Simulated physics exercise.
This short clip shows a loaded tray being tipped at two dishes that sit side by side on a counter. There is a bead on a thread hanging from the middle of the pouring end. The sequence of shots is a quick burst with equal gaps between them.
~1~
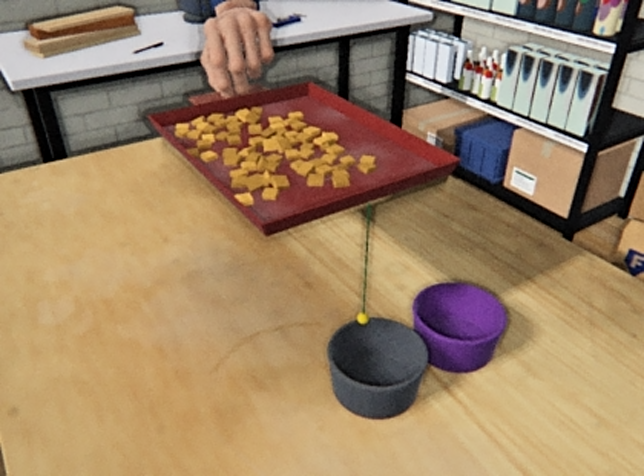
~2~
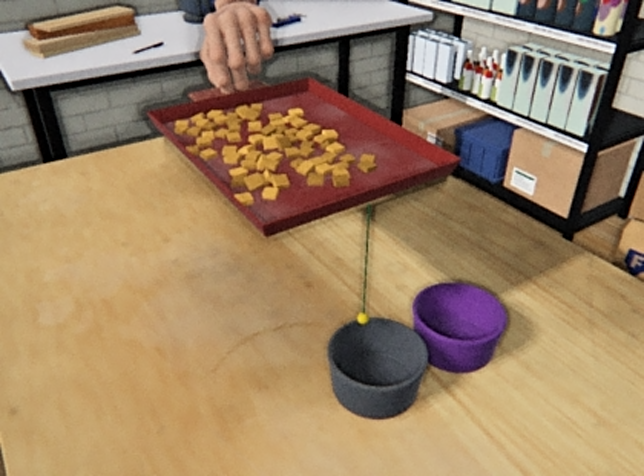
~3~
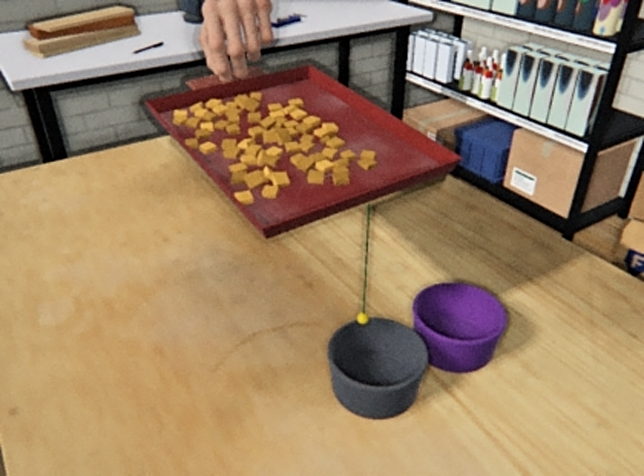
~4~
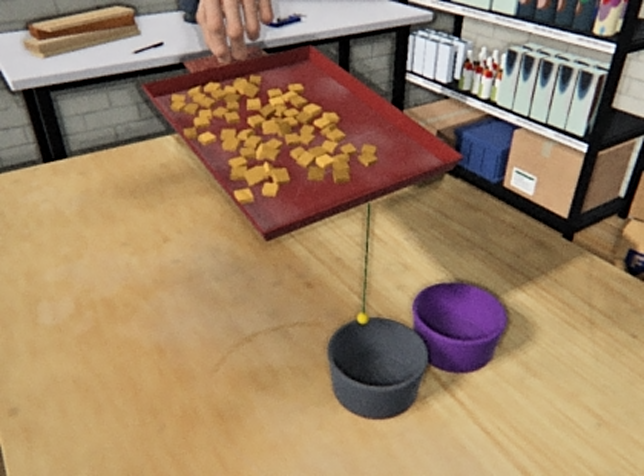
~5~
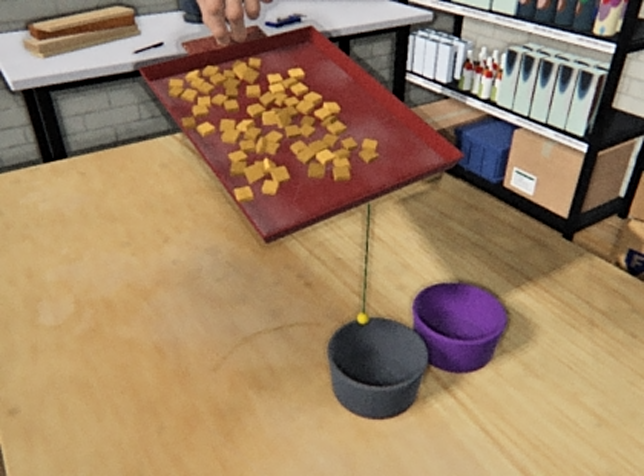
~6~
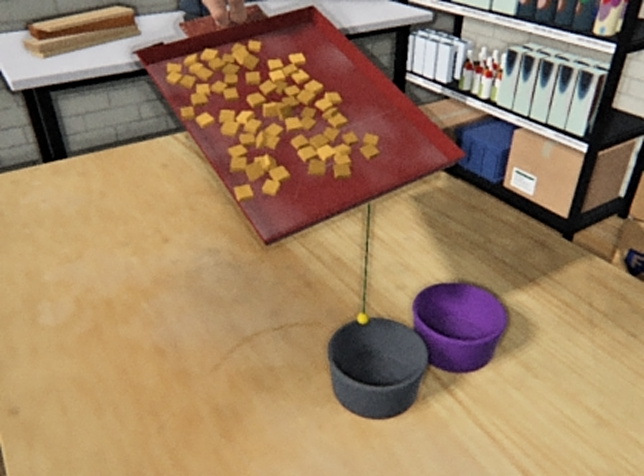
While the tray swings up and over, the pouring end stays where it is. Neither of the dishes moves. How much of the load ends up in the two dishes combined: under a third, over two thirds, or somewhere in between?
Under a third.
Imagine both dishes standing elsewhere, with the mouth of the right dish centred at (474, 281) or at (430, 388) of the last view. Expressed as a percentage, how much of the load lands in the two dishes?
In order, 0 % and 10 %.
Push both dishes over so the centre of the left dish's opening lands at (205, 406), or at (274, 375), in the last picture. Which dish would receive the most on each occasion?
First try, the dish at right; second try, the dish at left.
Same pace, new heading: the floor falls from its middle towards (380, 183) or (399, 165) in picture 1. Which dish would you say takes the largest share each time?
So, first the one on the right side, and second the one on the right side.
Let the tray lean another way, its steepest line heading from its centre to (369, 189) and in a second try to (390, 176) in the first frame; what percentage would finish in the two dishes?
For the first it's near 70 %, for the second near 90 %.
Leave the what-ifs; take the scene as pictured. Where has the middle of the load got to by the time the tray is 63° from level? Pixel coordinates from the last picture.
Close to (292, 210).
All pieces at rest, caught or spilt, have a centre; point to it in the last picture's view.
I'd say the middle ends up at about (306, 428).
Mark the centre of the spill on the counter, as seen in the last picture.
Centre: Close to (289, 438).
Soon, tray tipped steeply; most on the tray; a small part in the air.
A while on, tray tipped right over; a small part on the tray; a small part in the left dish; about half outside both; about a quarter in the air.
Towards the end, tray tipped past a quarter turn; about a quarter in the left dish; most outside both.
Finally, tray tipped past a quarter turn; about a quarter in the left dish; none in the right dish; most outside both.
